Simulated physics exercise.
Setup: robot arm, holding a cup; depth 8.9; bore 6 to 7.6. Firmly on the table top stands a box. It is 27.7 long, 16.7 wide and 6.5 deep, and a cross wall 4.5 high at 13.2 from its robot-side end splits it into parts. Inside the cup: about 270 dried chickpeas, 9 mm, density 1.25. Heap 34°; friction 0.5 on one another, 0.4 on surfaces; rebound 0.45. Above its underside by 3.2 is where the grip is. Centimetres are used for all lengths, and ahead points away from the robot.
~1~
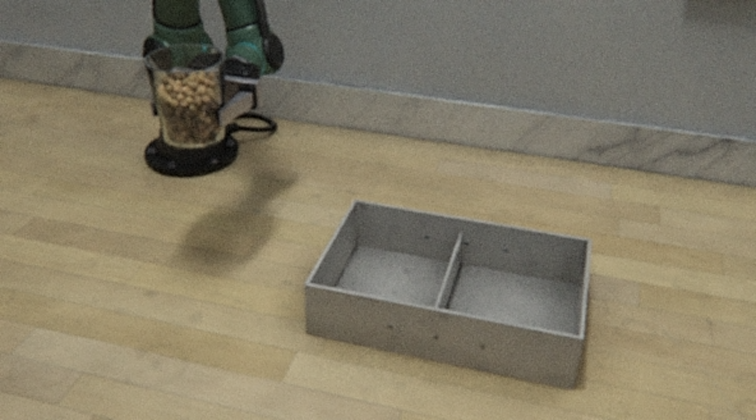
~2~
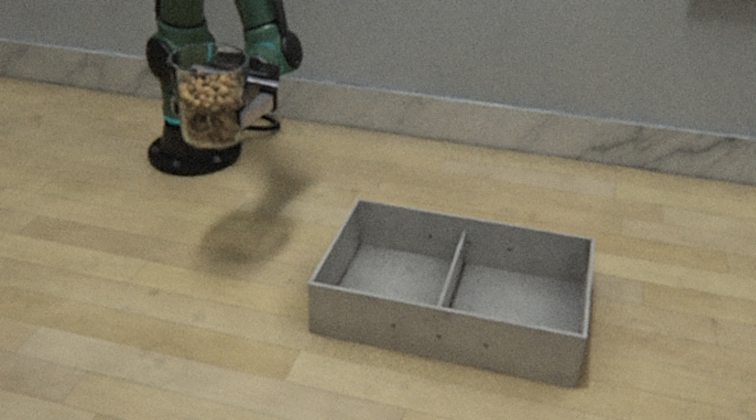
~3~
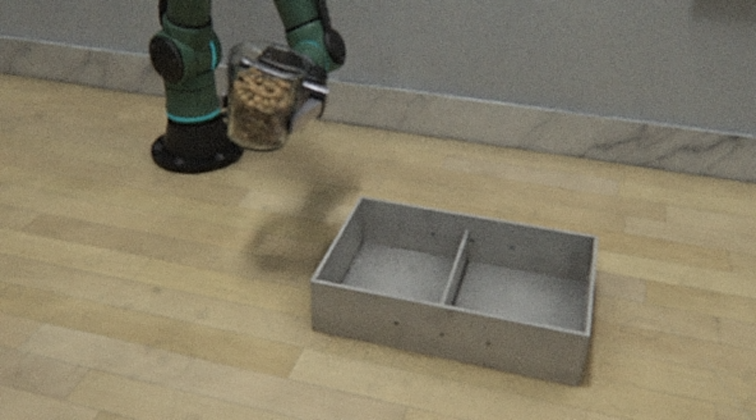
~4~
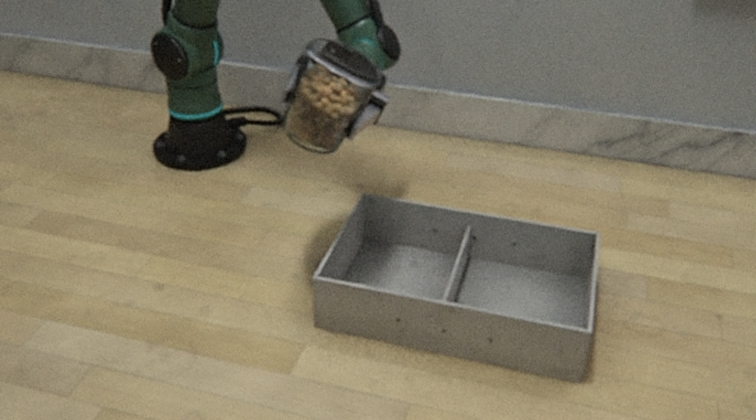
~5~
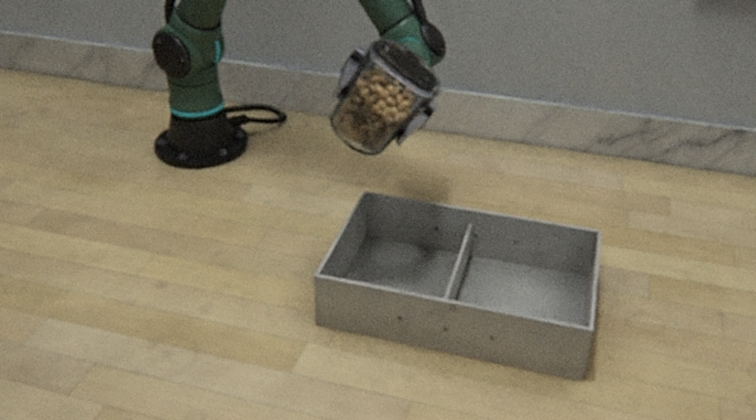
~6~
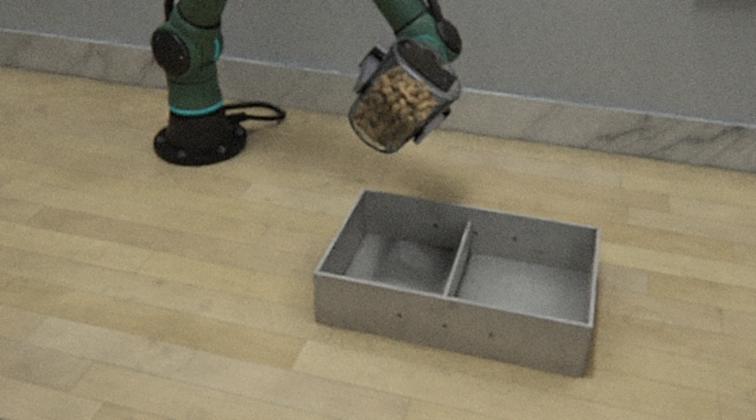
A green robot arm moves a clear cup of chickpeas right, tilting it above a divided gray box.
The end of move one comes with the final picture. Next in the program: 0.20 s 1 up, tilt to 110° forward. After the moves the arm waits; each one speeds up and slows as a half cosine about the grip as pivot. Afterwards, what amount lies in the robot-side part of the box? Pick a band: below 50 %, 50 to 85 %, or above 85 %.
Below 50 %.
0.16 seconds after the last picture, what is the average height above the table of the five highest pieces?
Those pieces are near 26 cm up.
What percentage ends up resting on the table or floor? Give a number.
Around 0 in a hundred.
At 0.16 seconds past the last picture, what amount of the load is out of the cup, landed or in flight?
I'd say some 0 percent by then.
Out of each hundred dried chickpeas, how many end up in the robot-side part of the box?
About 0 per cent.
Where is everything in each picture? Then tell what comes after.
Cup middle at (190, 99), level; upper third of the load around (189, 93), from x 160 to 220, top at y 75; 268 in the cup, in the first frame.
Cup middle at (211, 99), tilted 3° forward; upper third of the load around (209, 93), from x 180 to 240, top at y 75, in the second frame.
Cup middle at (263, 100), tilted 12° forward; upper third of the load around (259, 93), from x 235 to 290, top at y 70, in the third frame.
Cup middle at (327, 101), tilted 24° forward; upper third of the load around (321, 92), from x 290 to 355, top at y 70, in the fourth frame.
Cup middle at (380, 102), tilted 33° forward; upper third of the load around (374, 93), from x 340 to 410, top at y 75, in the fifth frame.
Cup middle at (400, 101), tilted 36° forward; upper third of the load around (394, 92), from x 360 to 435, top at y 75; 268 in the cup, in the sixth frame.
Then, 0.08 s later, tilted 62° forward, highest piece 26 above the table; 268 in the cup.
Then, 0.16 s later, tilted 103° forward, highest piece 26 above the table; 268 in the cup.
Then, 0.40 s later, tilted 110° forward, highest piece 23 above the table; 160 in the cup, 65 in the far-side part, 4 in the robot-side part, 39 in flight or on a rim.
Then, 1.45 s later, tilted 110° forward, highest piece 2 above the table; 262 in the far-side part, 6 in the robot-side part.
At rest, 262 in the far-side part, 6 in the robot-side part. That is 2 % in the robot-side part of the box.
